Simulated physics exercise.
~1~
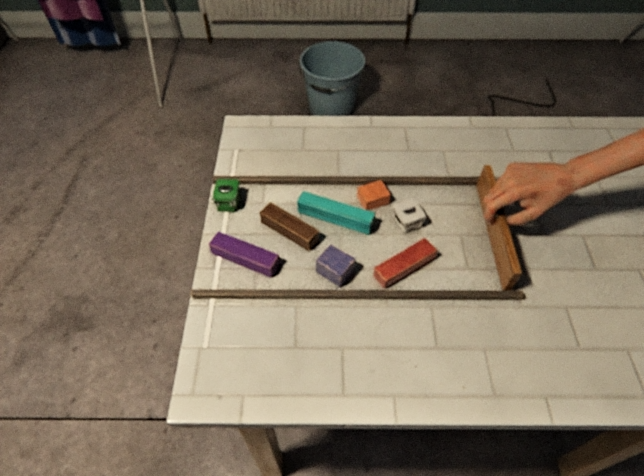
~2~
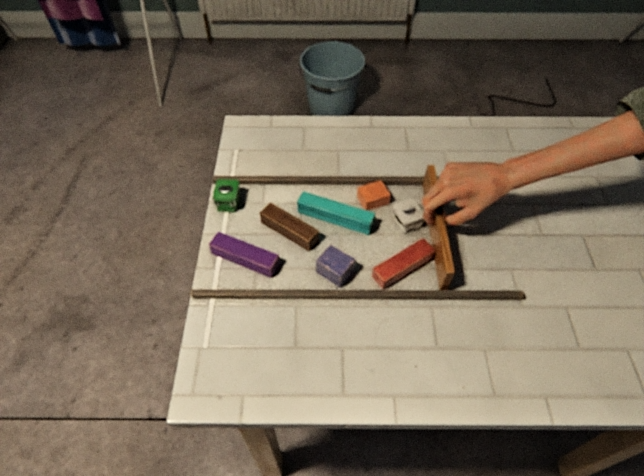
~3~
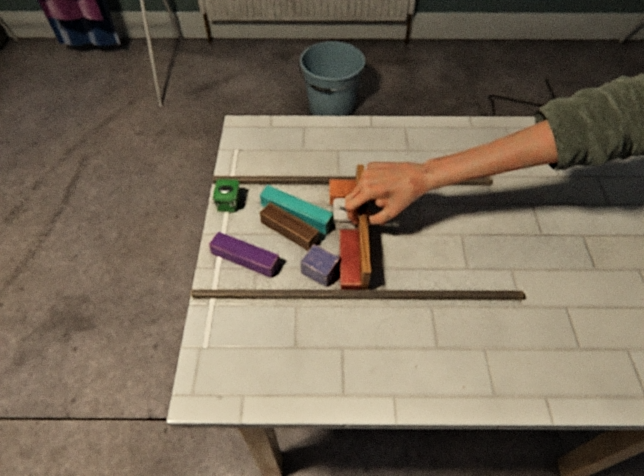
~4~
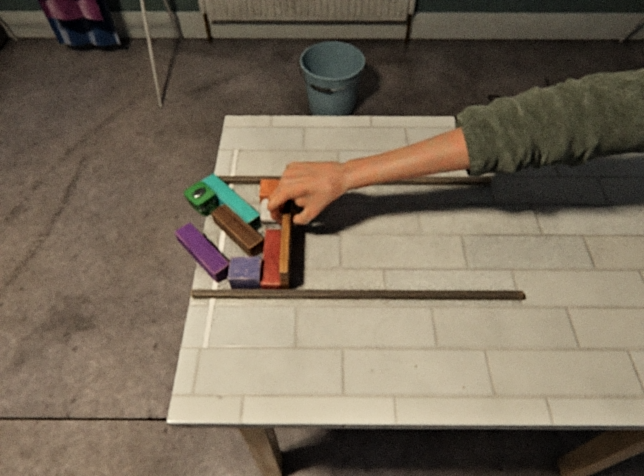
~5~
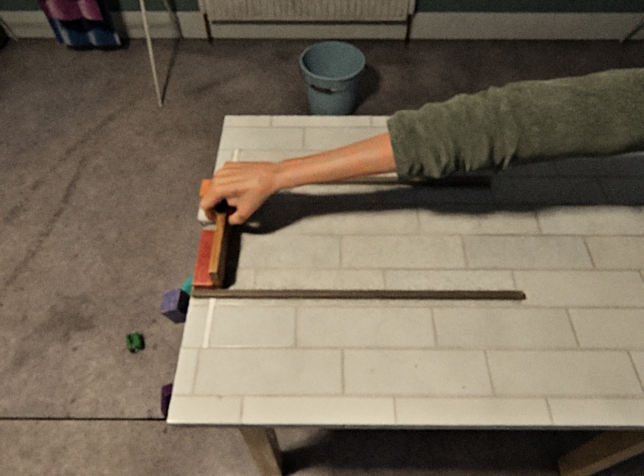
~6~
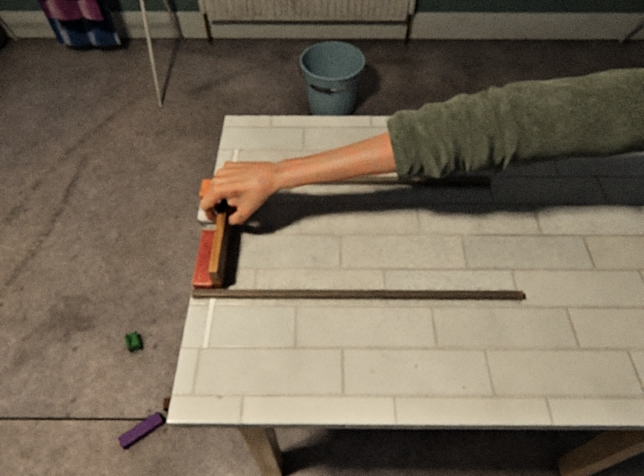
The clip opens on a tiled table where colourful blocks and sticks lie scattered between two rails, with a hand holding an upright wooden board at their right. The hand slides the board left, reaching the red bar and the white case and pushing them along. The pieces bunch together, and soon the turquoise, brown, purple and green ones are shoved toward the table's left edge. As the board reaches the strip of tape, pieces drop over the side. The board stops there, with five pieces gone from the tabletop, while the red bar, white case and orange block remain at the edge.
